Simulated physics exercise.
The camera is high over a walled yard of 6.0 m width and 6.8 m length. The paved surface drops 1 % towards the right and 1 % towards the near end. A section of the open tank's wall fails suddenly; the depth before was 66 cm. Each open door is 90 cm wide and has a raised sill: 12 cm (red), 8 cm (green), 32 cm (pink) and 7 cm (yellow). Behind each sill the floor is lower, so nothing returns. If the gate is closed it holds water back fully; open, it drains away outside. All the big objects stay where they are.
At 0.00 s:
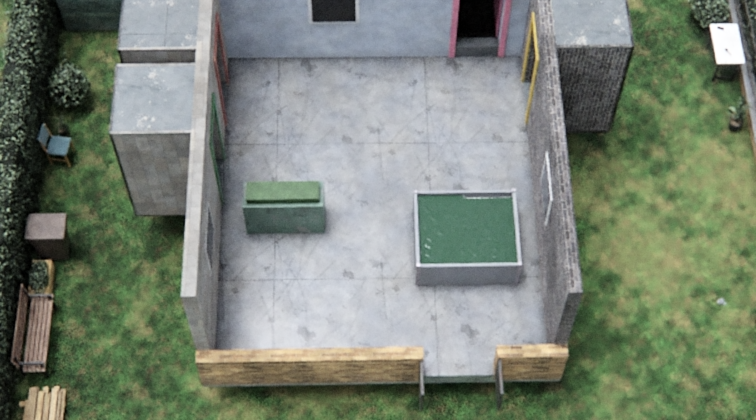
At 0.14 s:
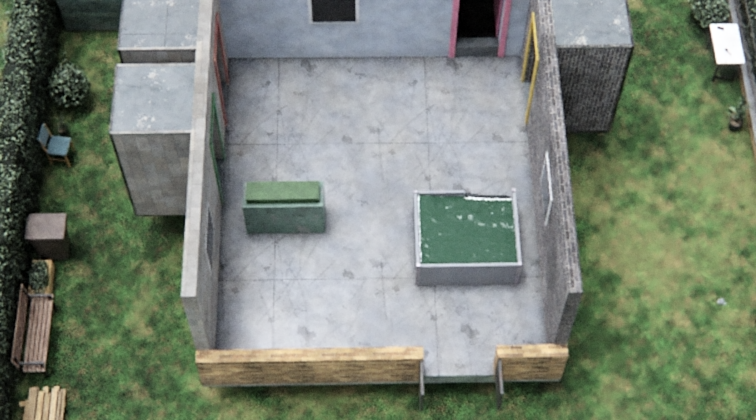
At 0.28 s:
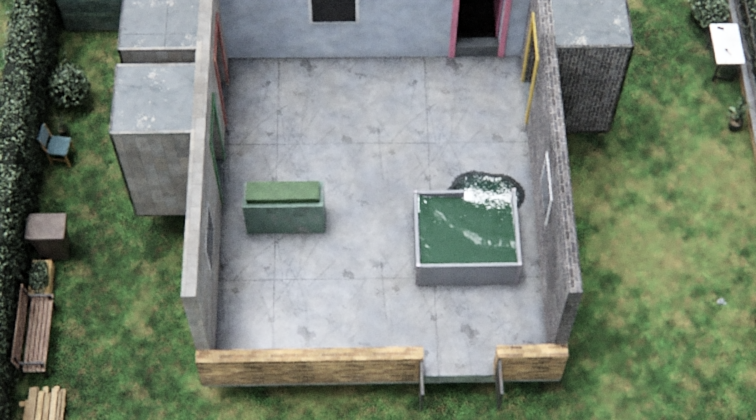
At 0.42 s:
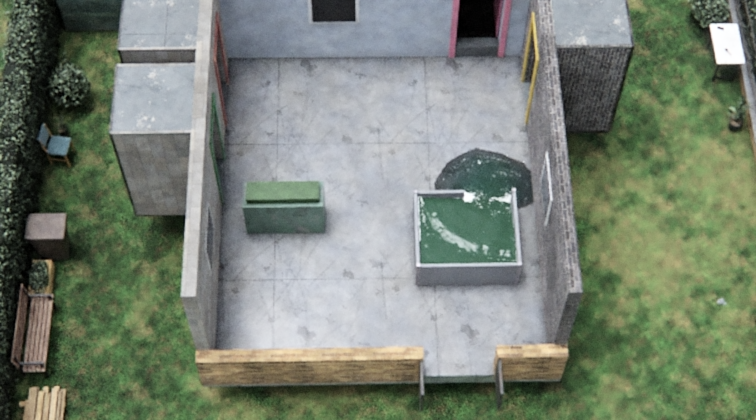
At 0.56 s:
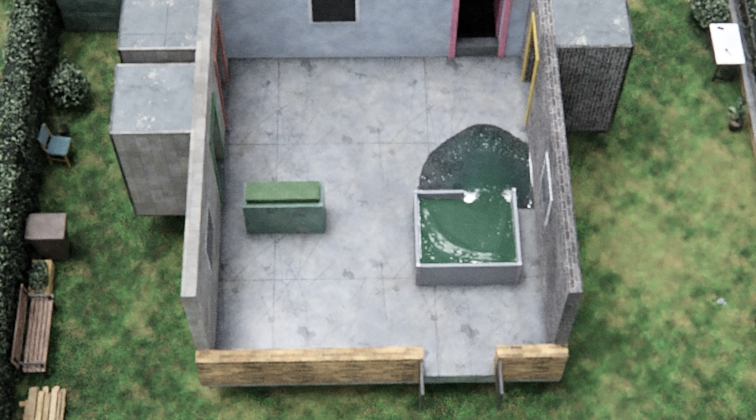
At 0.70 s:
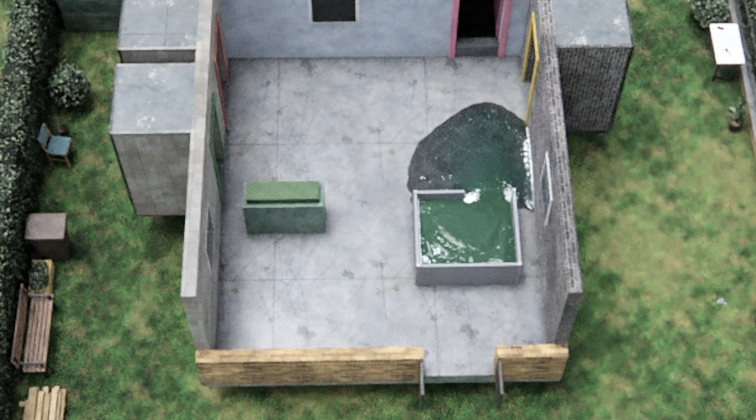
In a walled yard, green water pours from an open tank's far side and spreads across the paving.
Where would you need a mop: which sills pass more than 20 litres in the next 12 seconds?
The water let in: At the red door it keeps below the limit; at the green door it does not reach the limit; at the pink door it stays under the limit; at the yellow door it passes the limit.
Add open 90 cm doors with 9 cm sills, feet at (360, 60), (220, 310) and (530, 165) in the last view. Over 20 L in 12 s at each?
In that order: Under, under, over.
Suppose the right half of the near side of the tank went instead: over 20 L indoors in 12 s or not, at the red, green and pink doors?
Against that limit: Red under, green not over, pink below.
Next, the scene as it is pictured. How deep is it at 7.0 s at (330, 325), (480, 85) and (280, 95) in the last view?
About 0, 9 and 6 cm.
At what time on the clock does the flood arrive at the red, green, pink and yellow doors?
Red 4.0 s, green 5.0 s, pink 1.1 s, yellow 0.9 s.
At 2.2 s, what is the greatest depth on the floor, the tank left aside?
Up to some 36 cm.
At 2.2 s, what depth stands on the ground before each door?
Depths in cm: Red 0, green 0, pink 33, yellow 11.
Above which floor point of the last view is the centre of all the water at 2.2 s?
Around (469, 178).
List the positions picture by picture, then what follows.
The open tank at (467, 230) is whole and still, 66 cm deep, in the first picture.
Water pours out on the open tank's far side and has run 0.5 m, to a hidden place; typically 9 cm deep outside, 66 cm at the open tank's back, in the second picture.
Water pours out on the open tank's far side and has run 0.9 m, to (469, 175); typically 10 cm deep outside, 66 cm at the open tank's back, in the third picture.
Water pours out on the open tank's far side and has run 1.3 m, to (474, 154); typically 7 cm deep outside, 64 cm at the open tank's back, in the fourth picture.
Water pours out on the open tank's far side and has run 1.9 m, to (493, 129); typically 5 cm deep outside, 57 cm at the open tank's back, in the fifth picture.
The front is at (488, 106), 2.5 m from the gap on the open tank's far side; 4.2 m2 of floor is under water; 55 cm left at the back of the open tank, in the sixth picture.
After 1.4 s water covers 20 % of the floor and is deepest (34 cm) near (492, 207); red door not reached, green door not reached, pink door 18 cm at the sill, 0 L in, yellow door 12 cm at the sill, 0 L in.
After 2.2 s water covers 25 % of the floor and is deepest (36 cm) near (508, 63); red door not reached, green door not reached, pink door 33 cm at the sill, 0 L in, yellow door 11 cm at the sill, 8 L in.
After 3.5 s water covers 35 % of the floor and is deepest (22 cm) near (519, 84); red door not reached, green door not reached, pink door 19 cm at the sill, 2 L in, yellow door 15 cm at the sill, 30 L in.
After 7.0 s water covers 65 % of the floor and is deepest (14 cm) near (260, 201); red door 8 cm at the sill, 3 L in, green door 5 cm at the sill, 0 L in, pink door 9 cm at the sill, 3 L in, yellow door 11 cm at the sill, 107 L in.
After 12.0 s water covers 90 % of the floor and is deepest (10 cm) near (355, 364); red door 3 cm at the sill, 4 L in, green door 5 cm at the sill, 4 L in, pink door 3 cm at the sill, 3 L in, yellow door 5 cm at the sill, 117 L in.
